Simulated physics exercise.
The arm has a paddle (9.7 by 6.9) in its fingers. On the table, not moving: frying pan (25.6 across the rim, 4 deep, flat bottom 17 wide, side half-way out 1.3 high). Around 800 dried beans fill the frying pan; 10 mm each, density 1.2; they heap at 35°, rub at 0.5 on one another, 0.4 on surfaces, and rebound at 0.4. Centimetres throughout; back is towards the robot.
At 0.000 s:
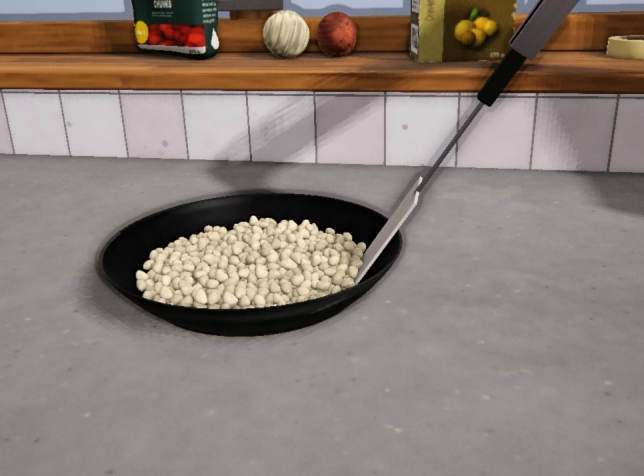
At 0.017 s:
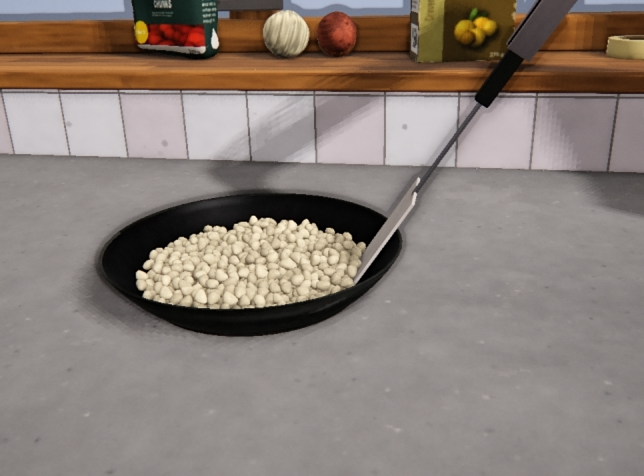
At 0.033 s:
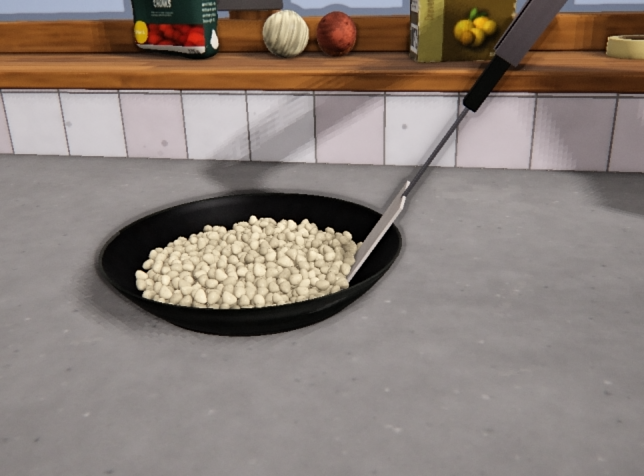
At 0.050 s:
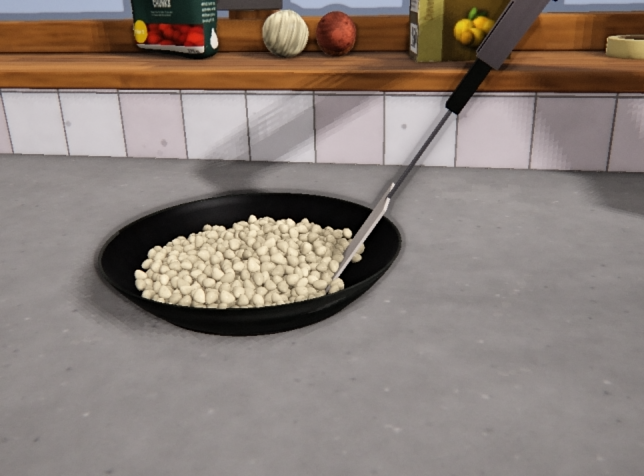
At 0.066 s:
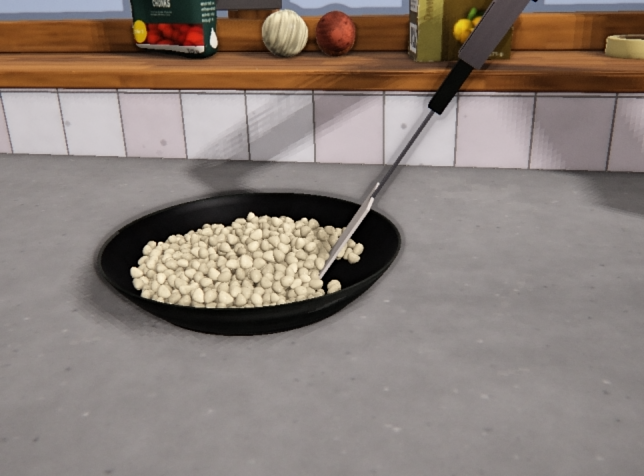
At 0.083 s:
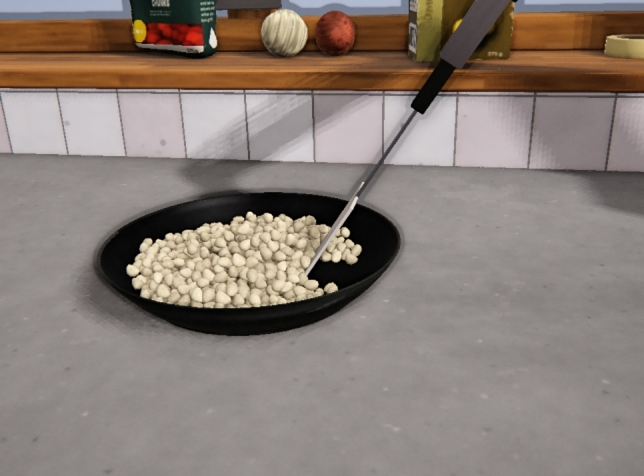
A robot arm drags a paddle leftward through pale beans heaped in a black frying pan.
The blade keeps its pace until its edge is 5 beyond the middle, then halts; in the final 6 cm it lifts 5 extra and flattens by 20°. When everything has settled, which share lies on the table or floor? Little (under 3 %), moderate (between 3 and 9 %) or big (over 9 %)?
On the table or floor the share is moderate, between 3 and 9 %.
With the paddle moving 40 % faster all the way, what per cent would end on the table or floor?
In that case some 10 per cent.
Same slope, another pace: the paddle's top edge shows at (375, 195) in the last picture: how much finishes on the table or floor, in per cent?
Some 0 per cent.
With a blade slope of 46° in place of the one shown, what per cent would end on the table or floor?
In that case some 5 per cent.
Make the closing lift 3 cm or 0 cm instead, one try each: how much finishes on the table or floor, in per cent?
Some 0 and 0 per cent.
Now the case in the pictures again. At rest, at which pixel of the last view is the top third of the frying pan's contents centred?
At about (178, 248).
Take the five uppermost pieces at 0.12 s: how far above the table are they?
Some 5 cm.
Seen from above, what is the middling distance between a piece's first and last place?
Some 2 cm.
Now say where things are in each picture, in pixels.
In the first picture, paddle top edge at (419, 190), sloping 57°; upper third of the load around (260, 258), from x 140 to 360, top at y 220; 804 in the frying pan.
In the second picture, paddle top edge at (416, 190), sloping 57°; upper third of the load around (260, 257), from x 140 to 360, top at y 220.
In the third picture, paddle top edge at (405, 194), sloping 57°; upper third of the load around (262, 256), from x 140 to 360, top at y 220.
In the fourth picture, paddle top edge at (390, 196), sloping 57°; upper third of the load around (259, 253), from x 140 to 360, top at y 220.
In the fifth picture, paddle top edge at (374, 195), sloping 57°; upper third of the load around (254, 249), from x 135 to 360, top at y 220.
In the sixth picture, paddle top edge at (358, 195), sloping 57°; upper third of the load around (247, 248), from x 130 to 355, top at y 215; 804 in the frying pan.
After 0.12 s, sloping 56°, highest piece 6 above the table; 804 in the frying pan.
After 0.16 s, sloping 47°, highest piece 7 above the table; 804 in the frying pan.
After 0.38 s, sloping 37°, highest piece 5 above the table; 759 in the frying pan, 42 on the table or floor, 3 on the blade or in flight.
After 1.43 s, sloping 37°, highest piece 5 above the table; 756 in the frying pan, 48 on the table or floor.
At rest, 756 in the frying pan, 48 on the table or floor. That is 6 % on the table or floor.
